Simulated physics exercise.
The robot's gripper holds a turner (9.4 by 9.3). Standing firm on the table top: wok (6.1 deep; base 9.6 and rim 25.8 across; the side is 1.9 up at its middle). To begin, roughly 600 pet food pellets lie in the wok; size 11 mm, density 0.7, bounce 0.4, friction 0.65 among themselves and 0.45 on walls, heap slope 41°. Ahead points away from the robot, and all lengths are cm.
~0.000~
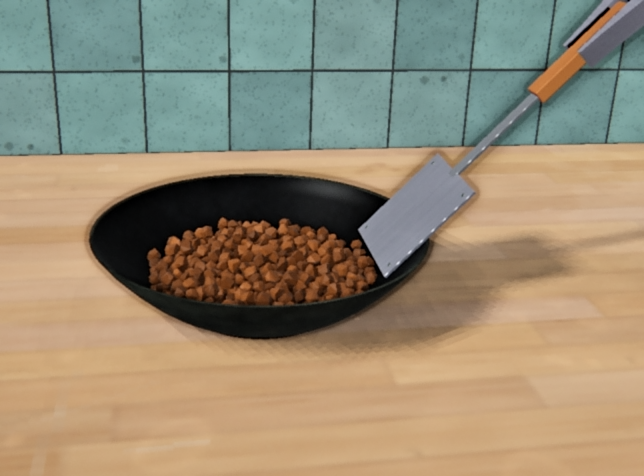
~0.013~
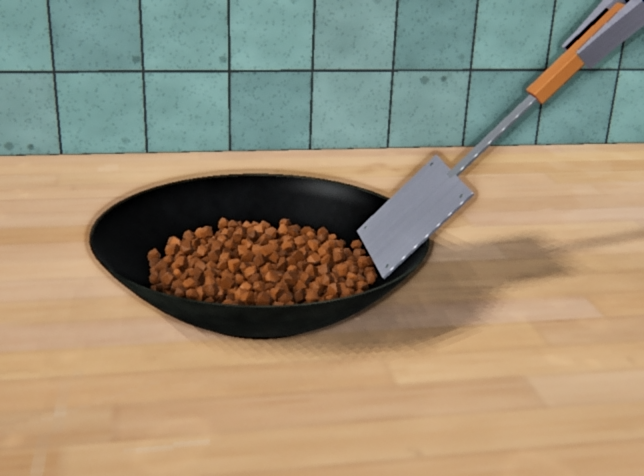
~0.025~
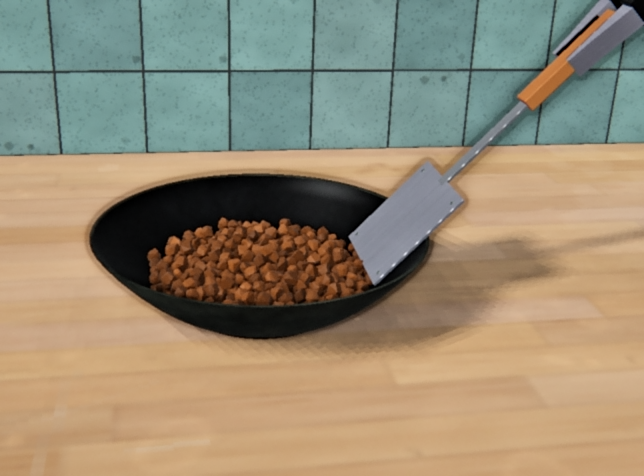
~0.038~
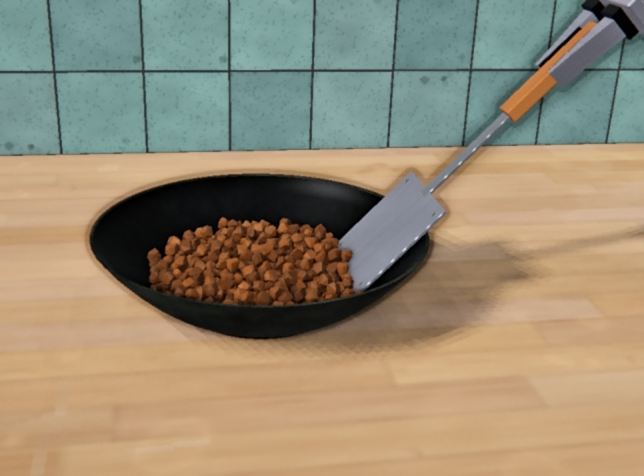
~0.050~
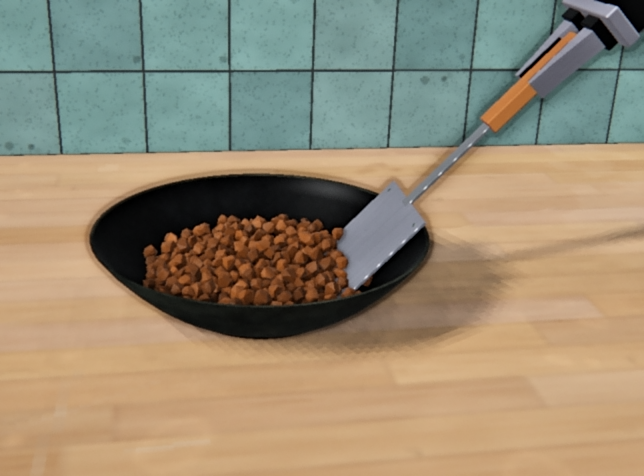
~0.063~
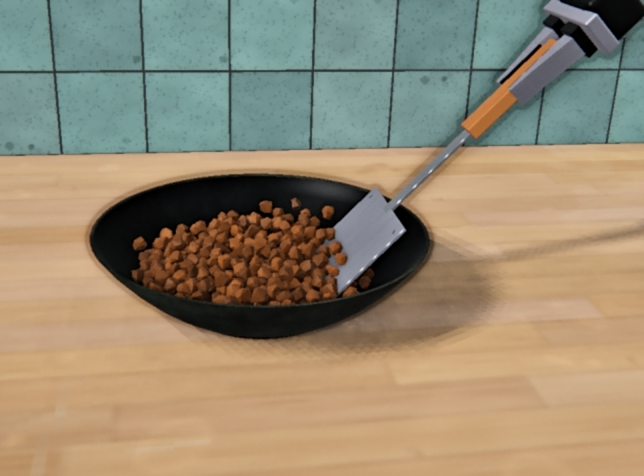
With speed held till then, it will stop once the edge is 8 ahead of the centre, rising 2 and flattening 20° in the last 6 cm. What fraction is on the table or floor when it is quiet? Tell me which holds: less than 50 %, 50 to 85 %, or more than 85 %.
50 to 85 % holds.
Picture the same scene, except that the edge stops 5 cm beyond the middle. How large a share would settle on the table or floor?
I'd expect close to 20 per cent then.
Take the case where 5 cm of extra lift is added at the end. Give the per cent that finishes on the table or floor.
45 %.
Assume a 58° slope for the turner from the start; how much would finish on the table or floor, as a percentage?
Estimate: Approx. 60 %.
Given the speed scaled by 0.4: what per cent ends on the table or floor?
About 35 per cent.
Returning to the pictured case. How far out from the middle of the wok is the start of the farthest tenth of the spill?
About 40 cm from the centre.
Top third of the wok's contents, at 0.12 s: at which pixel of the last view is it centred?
Near (174, 239).
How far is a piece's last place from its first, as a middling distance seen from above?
The value is roughly 24 cm.
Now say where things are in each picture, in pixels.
Turner top edge at (456, 172), sloping 46°; upper third of the load around (260, 261), from x 155 to 370, top at y 225; 601 in the wok, in the first frame.
Turner top edge at (454, 173), sloping 46°; upper third of the load around (260, 261), from x 155 to 370, top at y 225, in the second frame.
Turner top edge at (445, 180), sloping 46°; upper third of the load around (260, 261), from x 155 to 370, top at y 225, in the third frame.
Turner top edge at (428, 191), sloping 46°; upper third of the load around (260, 260), from x 155 to 370, top at y 225, in the fourth frame.
Turner top edge at (409, 201), sloping 46°; upper third of the load around (257, 257), from x 150 to 370, top at y 220, in the fifth frame.
Turner top edge at (390, 207), sloping 46°; upper third of the load around (251, 253), from x 135 to 370, top at y 205; 601 in the wok, in the sixth frame.
After 0.09 s, sloping 46°, highest piece 13 above the table; 600 in the wok, 1 on the blade or in flight.
After 0.12 s, sloping 40°, highest piece 17 above the table; 593 in the wok, 8 on the blade or in flight.
After 0.34 s, sloping 26°, highest piece 16 above the table; 218 in the wok, 85 on the table or floor, 298 on the blade or in flight.
After 1.39 s, sloping 26°, highest piece 4 above the table; 385 on the table or floor, 216 in the wok.
At rest, 385 on the table or floor, 216 in the wok. That is 64 % on the table or floor.
